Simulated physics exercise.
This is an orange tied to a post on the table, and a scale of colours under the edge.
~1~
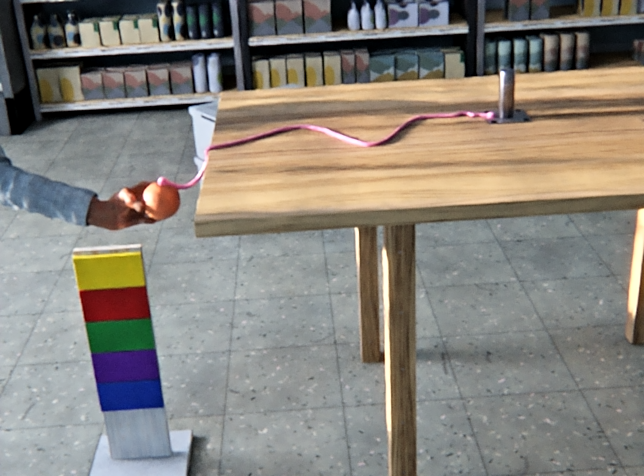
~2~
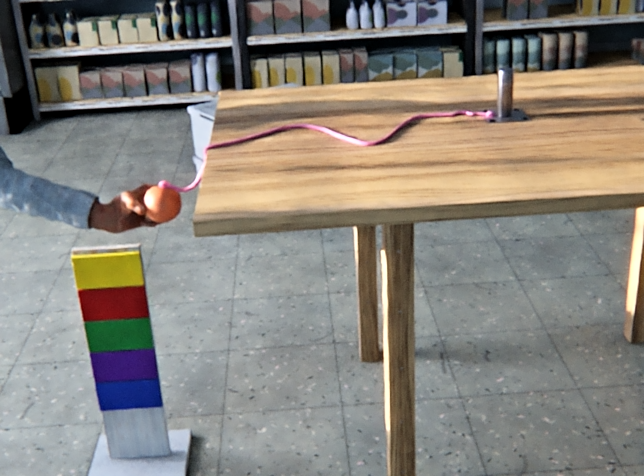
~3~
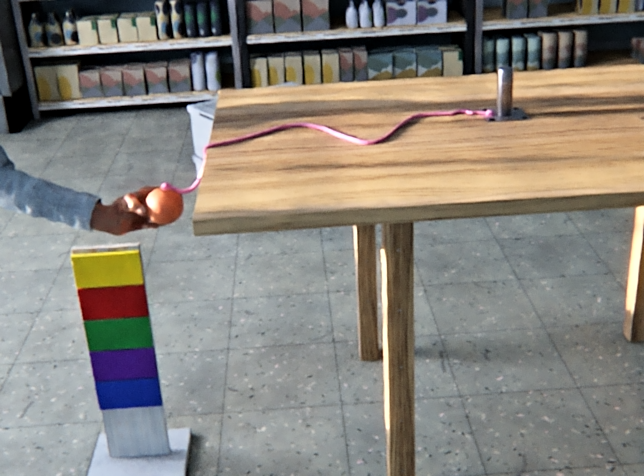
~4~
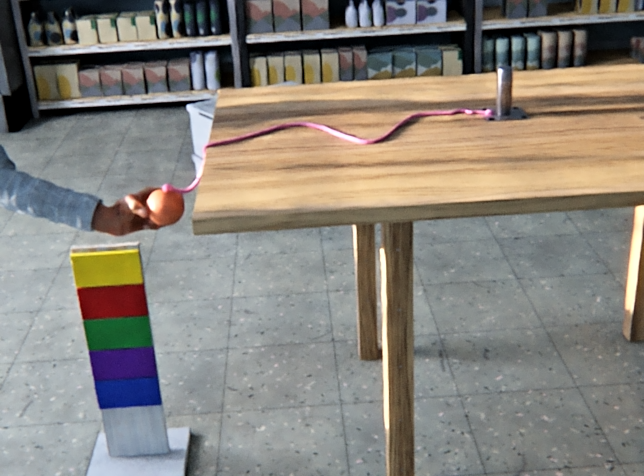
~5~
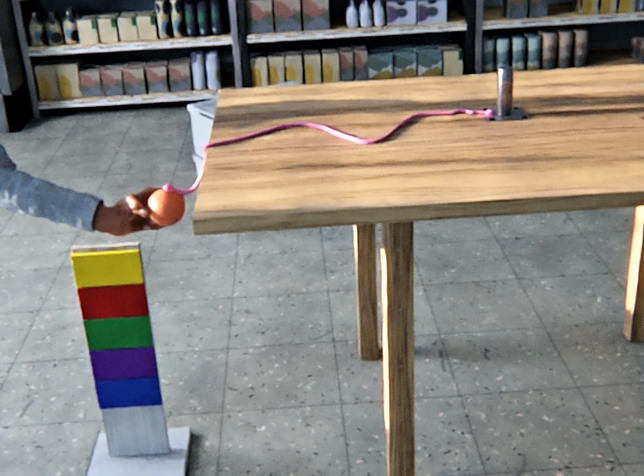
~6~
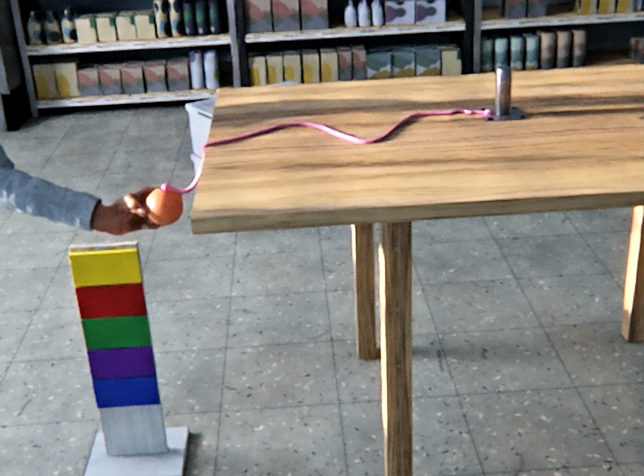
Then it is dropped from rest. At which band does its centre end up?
Its centre hangs level with the green band.
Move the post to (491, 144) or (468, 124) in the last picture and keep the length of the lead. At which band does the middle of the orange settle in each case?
In that order: Purple; purple.
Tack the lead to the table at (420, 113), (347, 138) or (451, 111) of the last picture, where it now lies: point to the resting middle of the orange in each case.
In that order: (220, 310), (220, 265) and (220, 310).
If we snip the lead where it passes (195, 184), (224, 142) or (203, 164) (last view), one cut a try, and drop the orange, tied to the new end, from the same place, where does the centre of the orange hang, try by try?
Try by try, around (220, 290), (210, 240) and (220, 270).
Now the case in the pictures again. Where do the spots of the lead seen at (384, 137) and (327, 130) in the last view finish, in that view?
The first at (336, 131), the second at (256, 140).
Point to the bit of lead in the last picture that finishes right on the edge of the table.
That spot is around (290, 125).
Soon after, orange near (238, 316); level with green.
After that, orange near (209, 321); level with green.
In the end, orange near (221, 320); level with green. Its middle rests at the green band.
